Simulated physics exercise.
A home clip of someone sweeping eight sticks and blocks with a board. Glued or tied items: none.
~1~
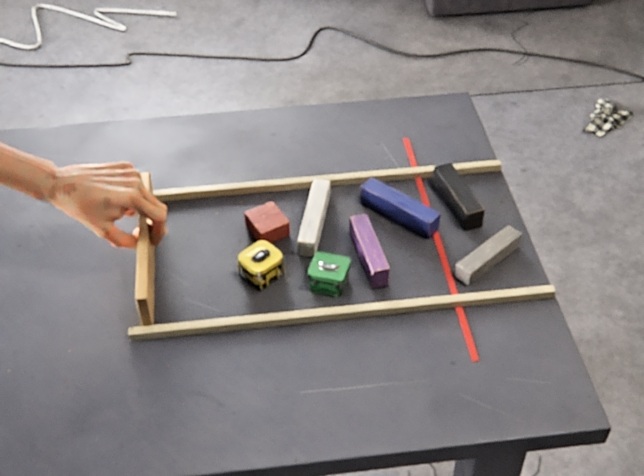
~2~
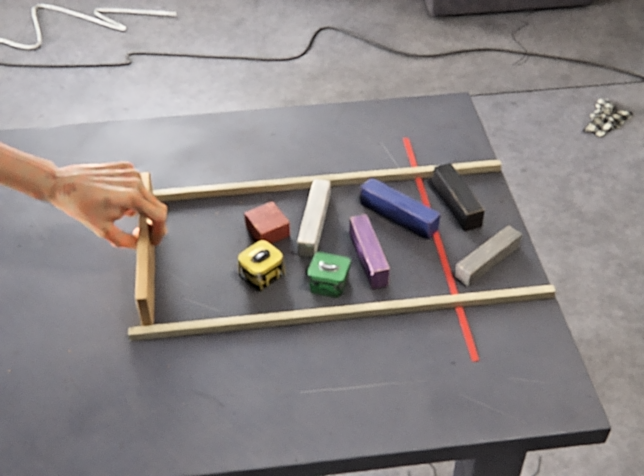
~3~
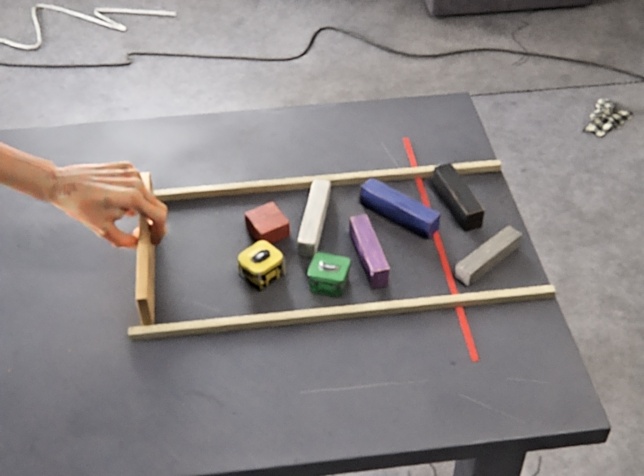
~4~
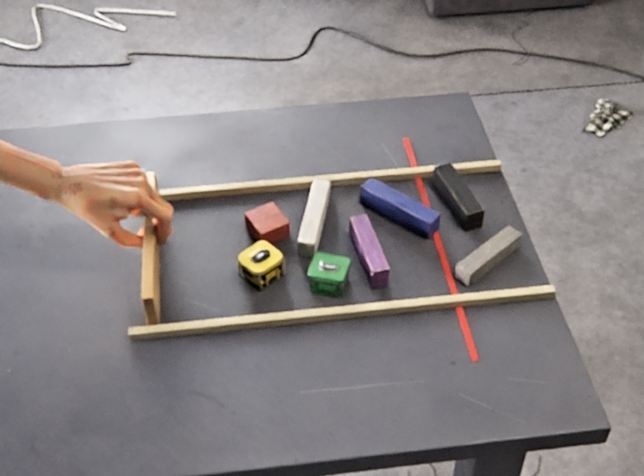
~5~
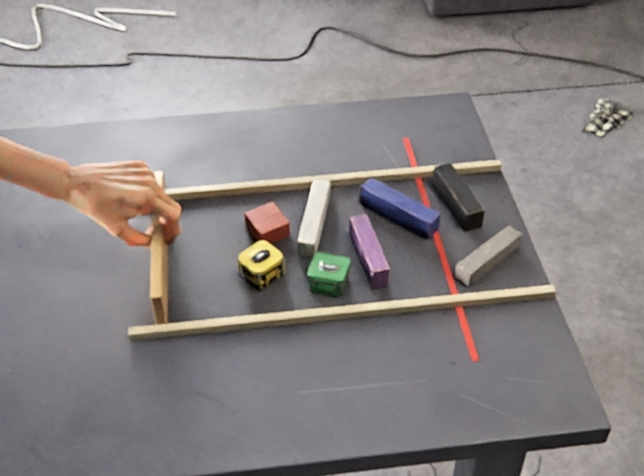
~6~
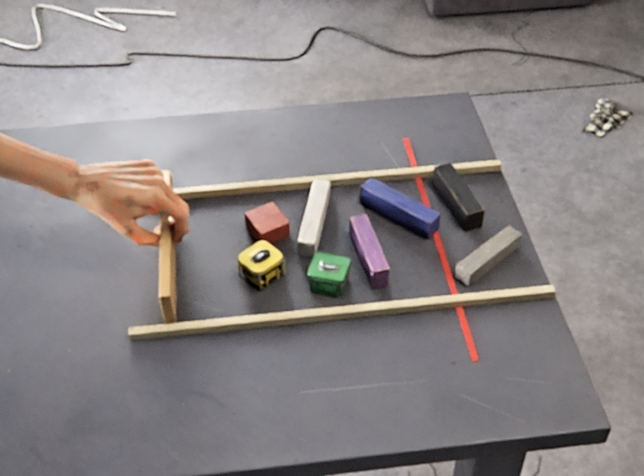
In this clip, a hand holds a wooden board upright between two wooden strips on a dark table, keeps it still at first, then slides it slightly right toward colourful blocks and small cases, which stay still.
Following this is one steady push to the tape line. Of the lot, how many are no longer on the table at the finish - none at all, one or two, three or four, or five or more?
By the finish, none at all are off it.
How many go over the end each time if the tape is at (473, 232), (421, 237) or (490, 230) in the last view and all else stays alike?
Try 1: 3; try 2: 0; try 3: 5.
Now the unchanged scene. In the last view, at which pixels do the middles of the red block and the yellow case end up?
In the last picture the red block sits at (447, 211) while the yellow case sits at (461, 249).
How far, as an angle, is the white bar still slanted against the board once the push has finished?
Roughly 0° out of line.
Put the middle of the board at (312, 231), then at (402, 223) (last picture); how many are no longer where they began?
First position 5; second position 8.
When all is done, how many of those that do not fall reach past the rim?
1, I think.
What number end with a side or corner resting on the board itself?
So the total is 3.
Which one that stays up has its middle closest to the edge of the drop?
Black stick.
Soon after, none off yet; grey bar at rest near (489, 255); black stick at rest near (458, 196); blue bar at rest near (399, 208).
In the end, the number that fall off is zero.
